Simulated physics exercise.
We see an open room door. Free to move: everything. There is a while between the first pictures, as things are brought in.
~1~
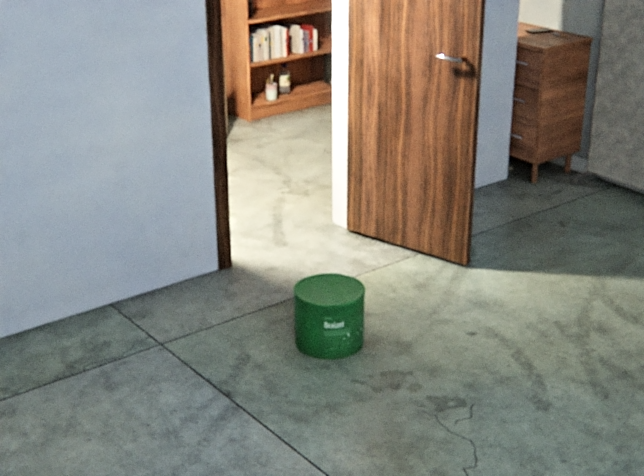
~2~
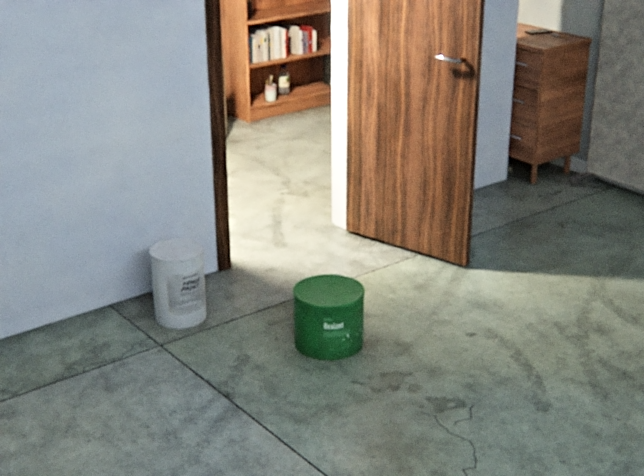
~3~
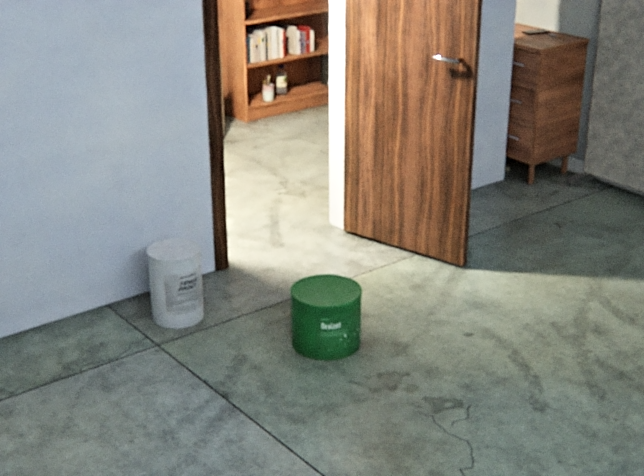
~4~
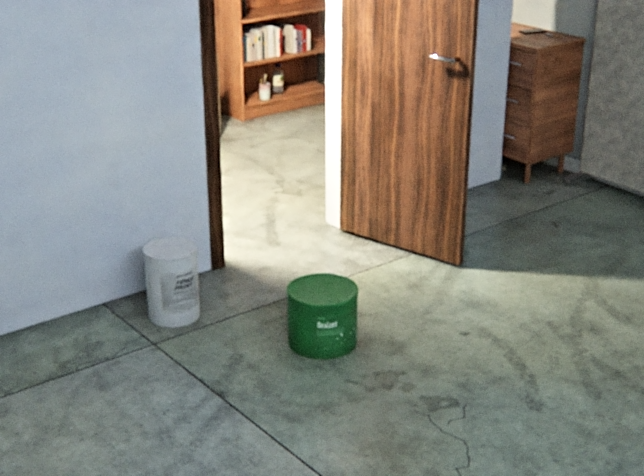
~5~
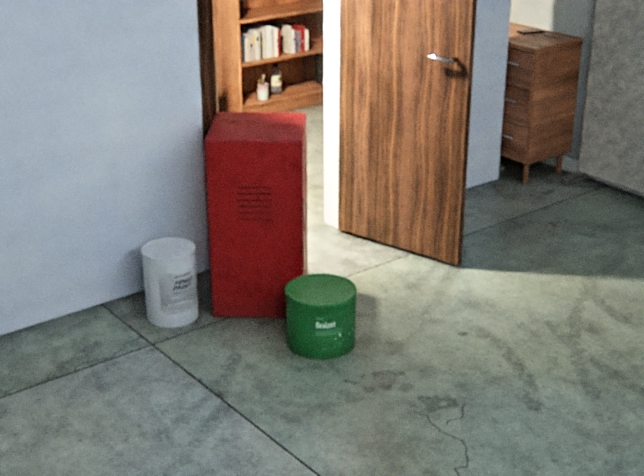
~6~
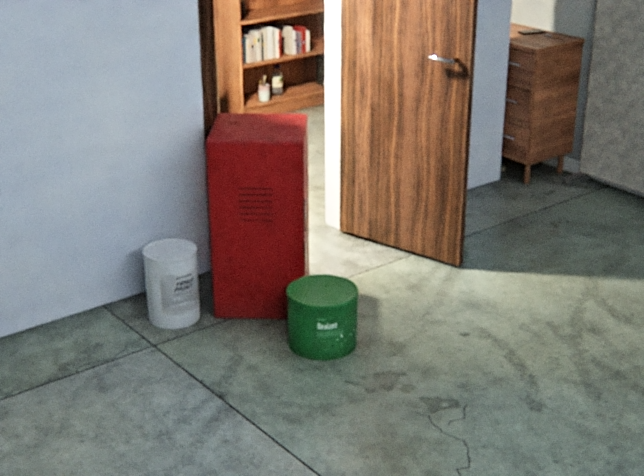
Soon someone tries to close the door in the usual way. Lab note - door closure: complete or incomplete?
Incomplete.
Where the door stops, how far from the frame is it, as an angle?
Angle: About 40°.
Then, 0.50 s past the last view, door 94° open.
Then, 0.90 s past the last view, door 76° open.
Then, 1.20 s past the last view, door 60° open.
Then, 1.50 s past the last view, door 44° open.
Finally, door 39° open; all 3 still in place. Final places as the last picture's camera would see them, red appliance near (258, 216).
